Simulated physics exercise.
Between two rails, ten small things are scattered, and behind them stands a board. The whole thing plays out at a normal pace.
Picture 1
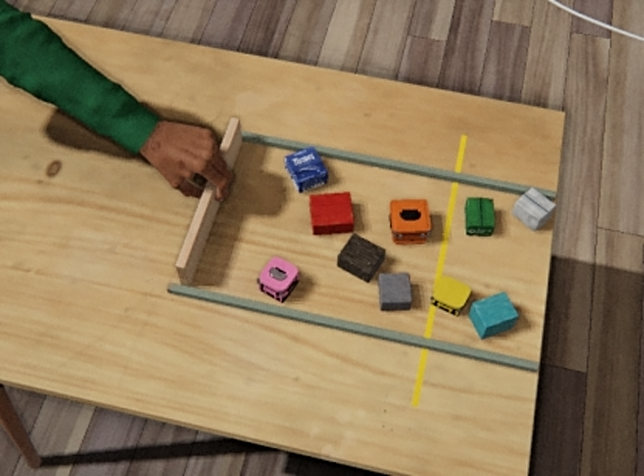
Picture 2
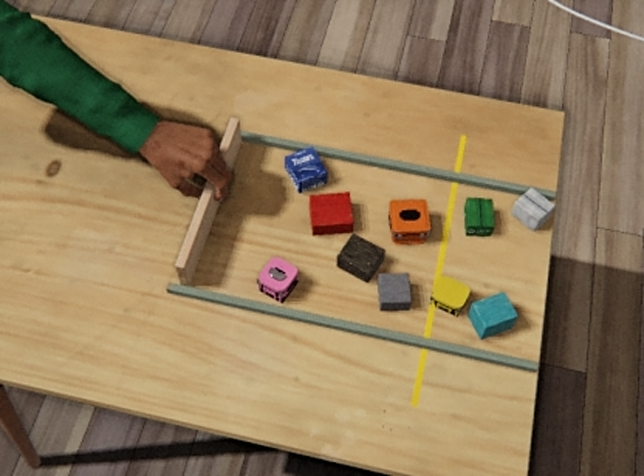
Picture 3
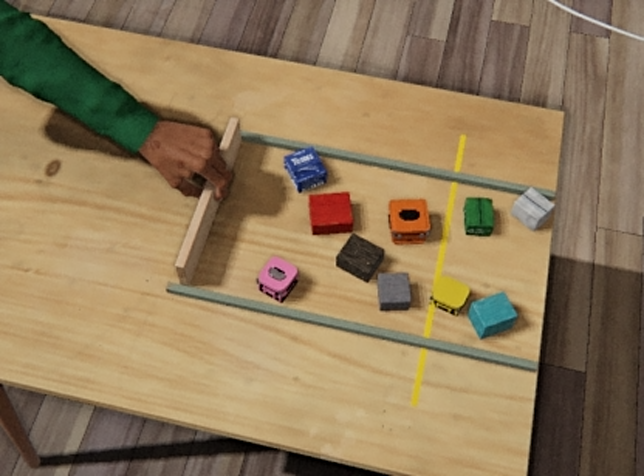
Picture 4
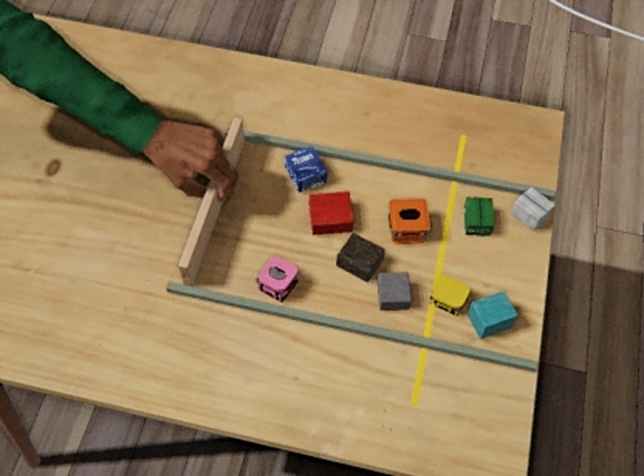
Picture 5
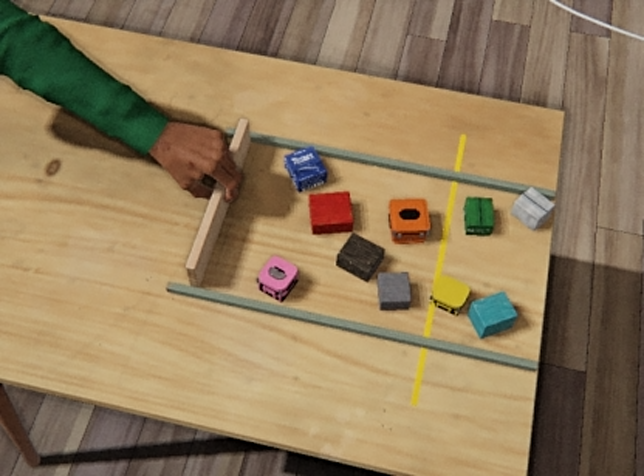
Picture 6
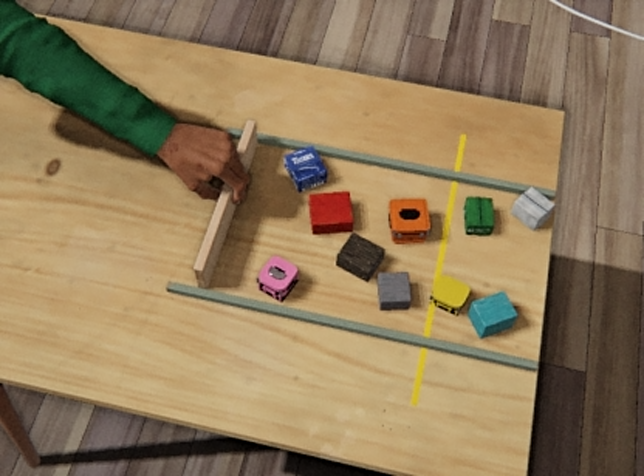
We see a hand in a green sleeve holding a wooden board upright between two rails on a table, first still, then sliding it slightly right toward scattered small colourful blocks and boxes, which stay in place.
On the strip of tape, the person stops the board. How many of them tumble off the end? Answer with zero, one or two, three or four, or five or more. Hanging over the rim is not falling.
Zero.
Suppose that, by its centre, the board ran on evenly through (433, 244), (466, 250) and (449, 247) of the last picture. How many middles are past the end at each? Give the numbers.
The numbers past the end are 0, 0 and 0.
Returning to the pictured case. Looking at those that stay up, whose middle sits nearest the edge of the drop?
I'd go with the white box.
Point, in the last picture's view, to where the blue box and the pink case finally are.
Okay, so first (467, 210), and next (447, 310).
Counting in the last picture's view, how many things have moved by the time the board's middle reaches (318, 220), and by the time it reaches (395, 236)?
The count reaches 3 first and 9 second.
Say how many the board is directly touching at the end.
It is in contact with 4.
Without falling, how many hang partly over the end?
That adds up to 1.
Soon after, none off yet; white box at rest near (533, 209); turquoise block at rest near (492, 315); green box at rest near (479, 217).
After that, none off yet; white box at rest near (533, 209); turquoise block displaced a little near (506, 318); green box displaced a little near (497, 216).
In the end, the number that fall off is zero.
